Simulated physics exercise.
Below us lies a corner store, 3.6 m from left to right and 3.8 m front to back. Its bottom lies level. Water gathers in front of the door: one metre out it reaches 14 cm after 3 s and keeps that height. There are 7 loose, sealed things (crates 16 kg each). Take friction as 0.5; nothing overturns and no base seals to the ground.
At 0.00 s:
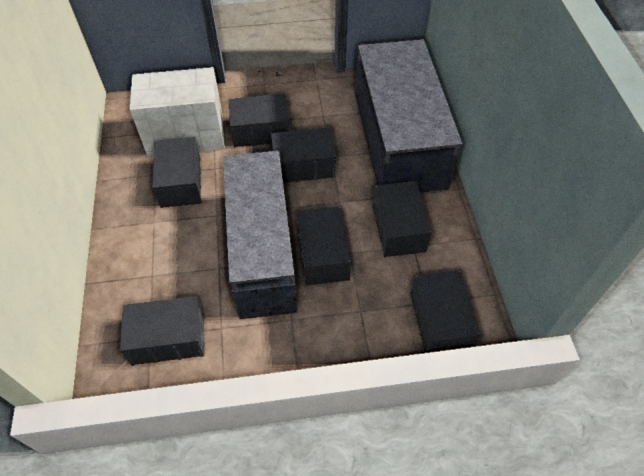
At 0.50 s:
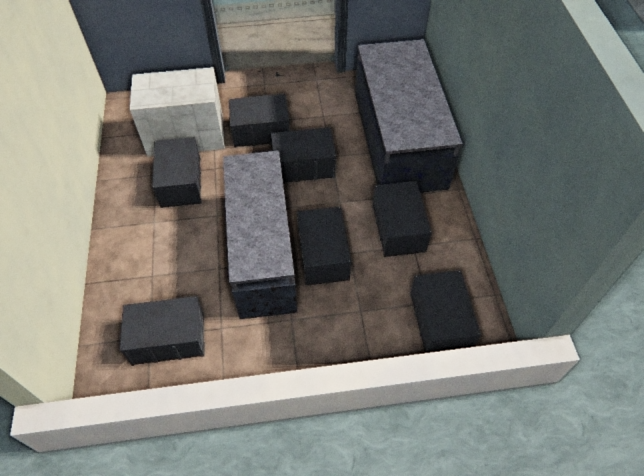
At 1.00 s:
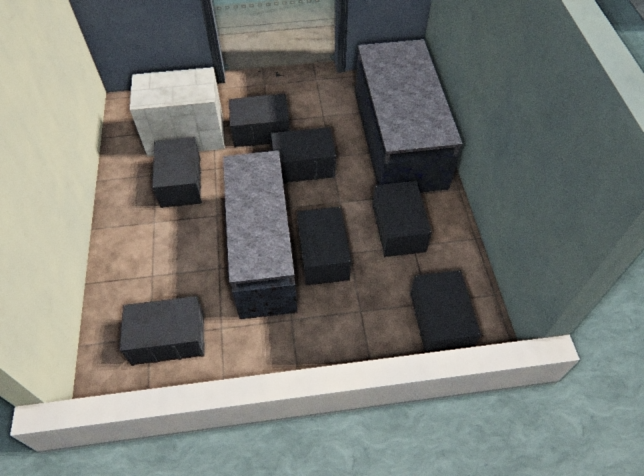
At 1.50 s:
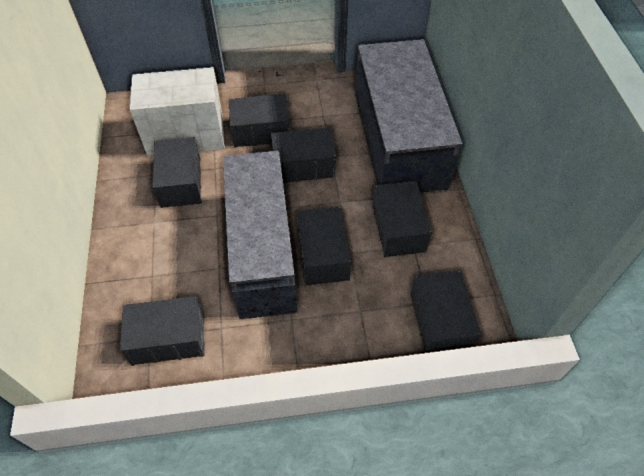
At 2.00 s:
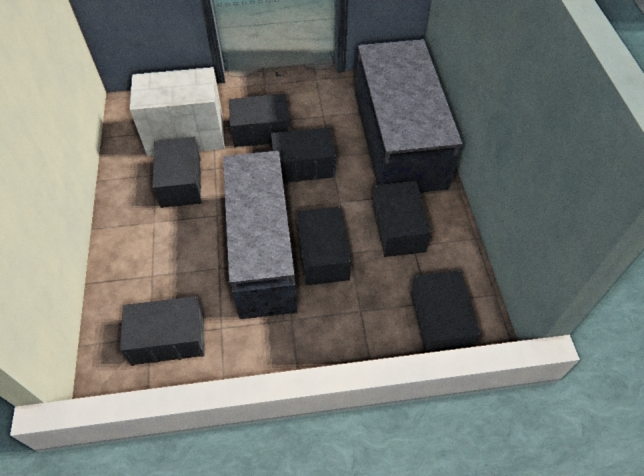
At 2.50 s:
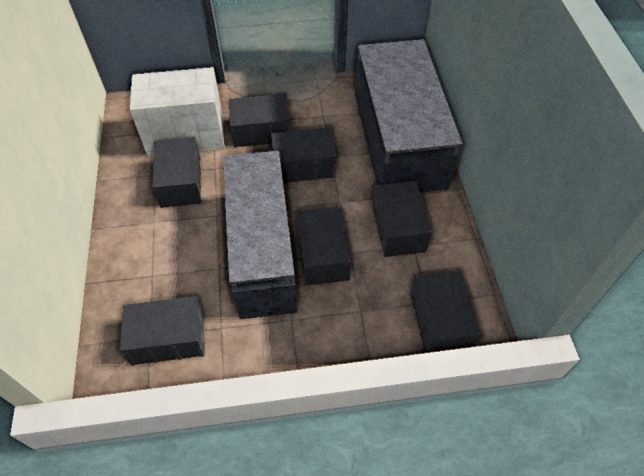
Water spreads around the outside of the room and slightly in at the doorway, while the dark crates stay still.
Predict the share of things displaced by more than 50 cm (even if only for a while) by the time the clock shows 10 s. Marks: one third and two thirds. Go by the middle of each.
Share: From one to two thirds.
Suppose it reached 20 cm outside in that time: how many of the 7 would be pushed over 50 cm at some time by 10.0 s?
Then 5.
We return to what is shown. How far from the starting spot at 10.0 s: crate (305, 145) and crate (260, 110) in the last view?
In that order: 200 cm, 140 cm.
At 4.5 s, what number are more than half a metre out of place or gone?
I count 0.
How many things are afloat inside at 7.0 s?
At that moment 2.
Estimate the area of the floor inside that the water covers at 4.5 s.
Some 3.5 m2.
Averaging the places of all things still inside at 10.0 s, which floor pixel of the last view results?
At about (311, 273).
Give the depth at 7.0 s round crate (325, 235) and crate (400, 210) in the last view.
About 5 and 4 cm.
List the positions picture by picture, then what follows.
A crate at (402, 208), on the bottom; a crate at (258, 109) rests on the ground; water covers 0.0 m2; 0 of 7 have shifted, in the first frame.
A crate at (402, 208), on the bottom; a crate at (258, 109), on the bottom; water covers 0.0 m2; 0 of 7 have shifted, in the second frame.
A crate at (402, 208) rests on the ground; a crate at (258, 109), on the bottom; 0.0 m2 under water; 0 of 7 have shifted, in the third frame.
A crate at (402, 208), on the bottom; a crate at (258, 109), on the bottom; water covers 0.0 m2; 0 of 7 have shifted, in the fourth frame.
A crate at (402, 208), on the bottom; a crate at (258, 109) rests on the ground; water covers 0.0 m2; 0 of 7 have shifted, in the fifth frame.
A crate at (402, 208), on the bottom; a crate at (258, 109), on the bottom; 0.4 m2 under water; 0 of 7 have shifted, in the sixth frame.
After 3.5 s 0 of 7 are over 50 cm from their spots; 0 afloat.
After 4.5 s 0 of 7 are over 50 cm from their spots; 0 afloat.
After 7.0 s 2 of 7 are over 50 cm from their spots; 2 afloat.
After 10.0 s 3 of 7 are over 50 cm from their spots, and 3 have been at some point; 4 afloat.
